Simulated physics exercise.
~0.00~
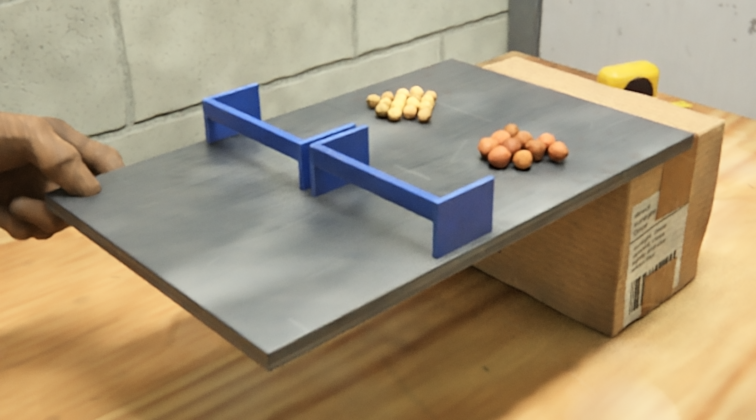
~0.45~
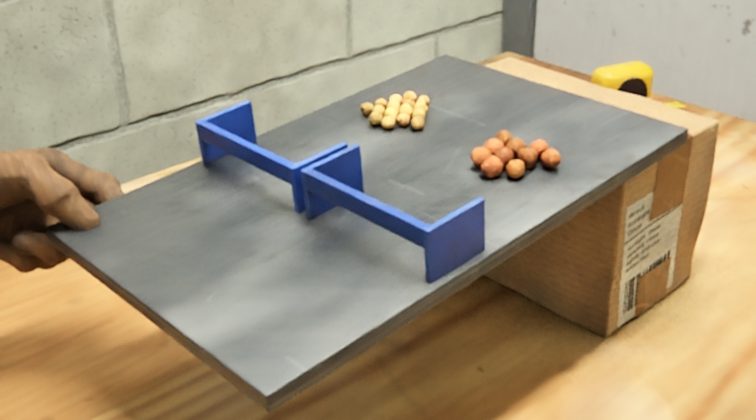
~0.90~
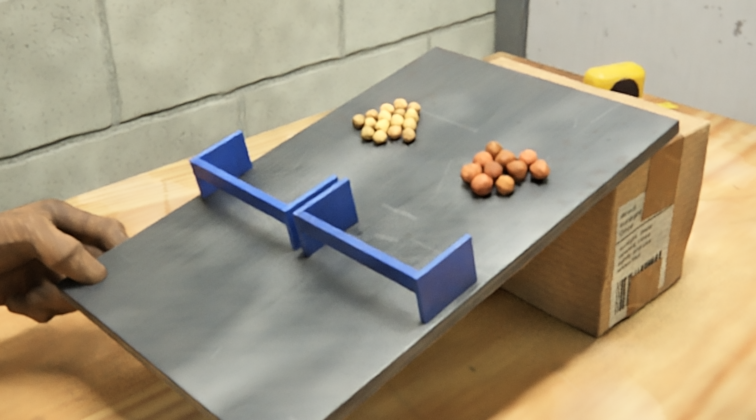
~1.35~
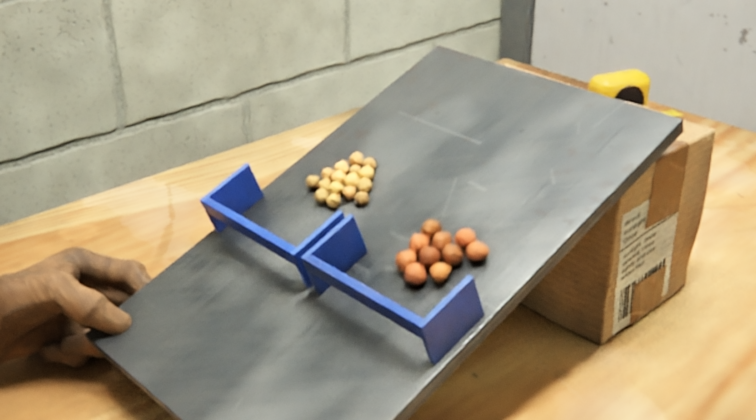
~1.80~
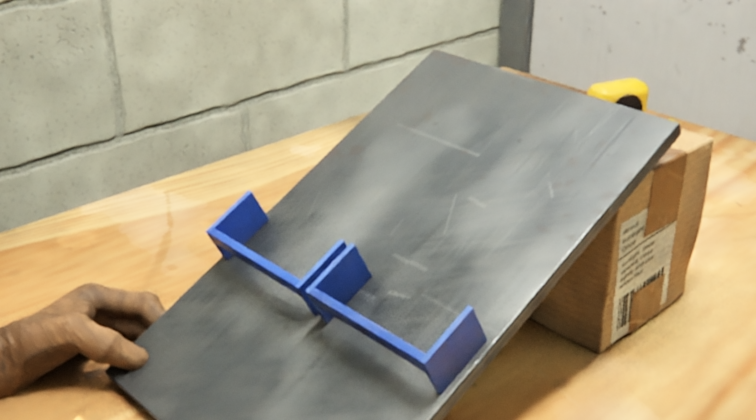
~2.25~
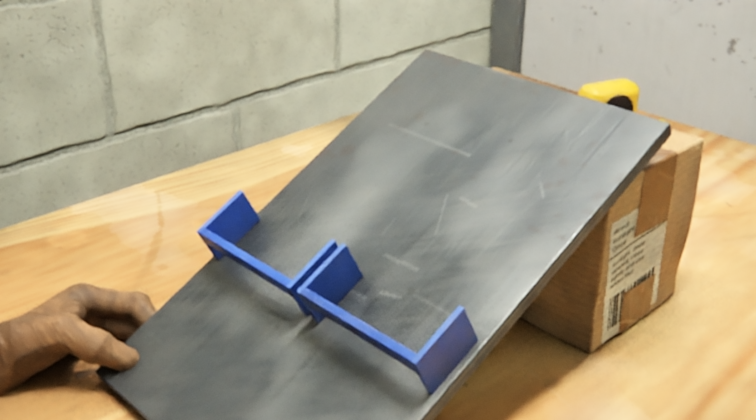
On a wooden table by a block wall, a hand holds up the left end of a dark board whose other end rests on a cardboard box. Two blue bars on feet stand across the board, with a cluster of small yellowish balls and one of larger reddish-brown balls farther up. The hand lowers its end and the slope steepens, while both clusters at first stay put. Then they slide down together toward the bars. Finally, the hand rests low at the board's end, the ramp is still, and both clusters are gone from the slope above the bars.
